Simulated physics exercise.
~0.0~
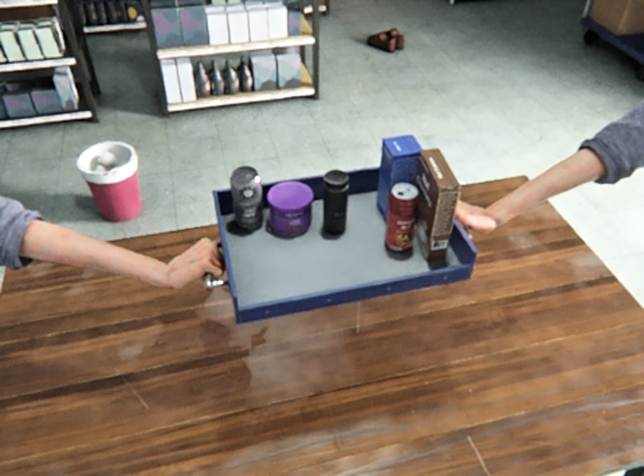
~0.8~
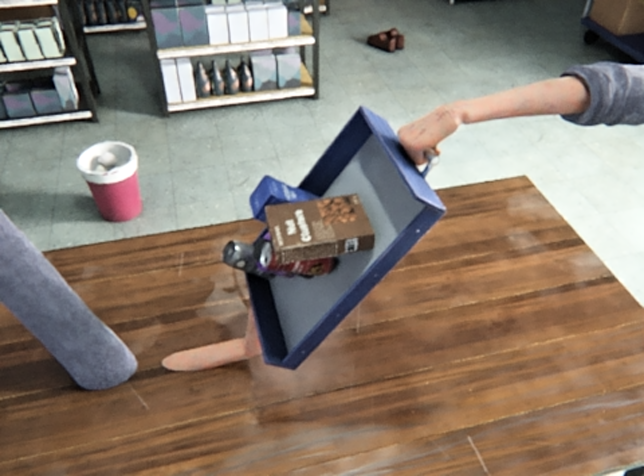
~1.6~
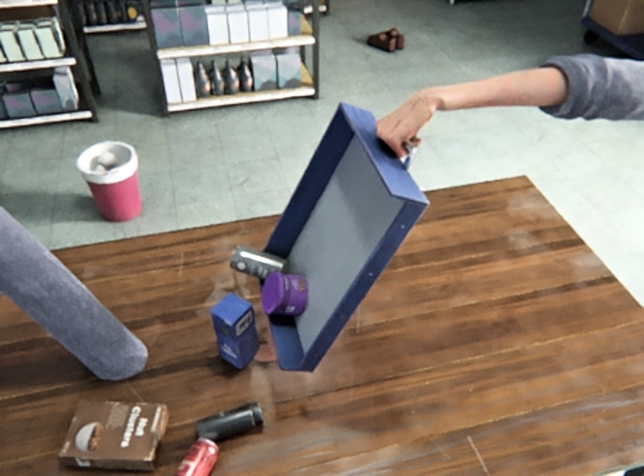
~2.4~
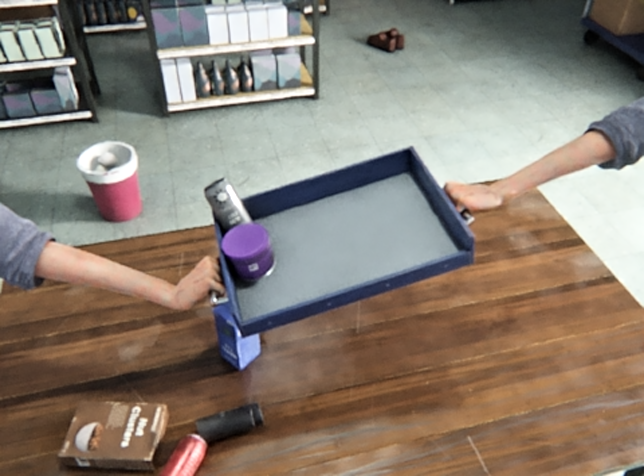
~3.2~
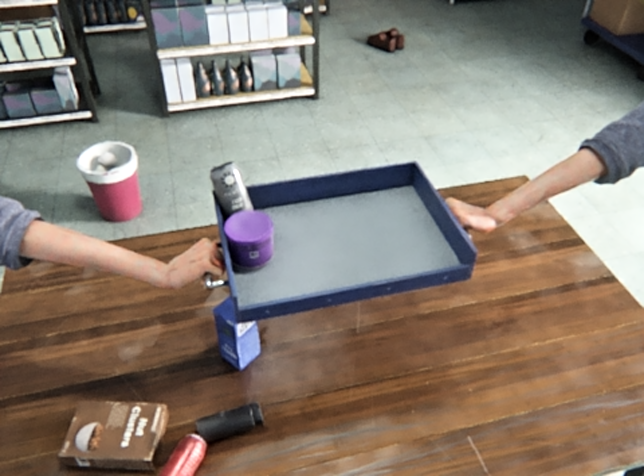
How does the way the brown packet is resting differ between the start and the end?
At the start the brown packet stands upright in the crate. By the end it is lying on its side on the table.
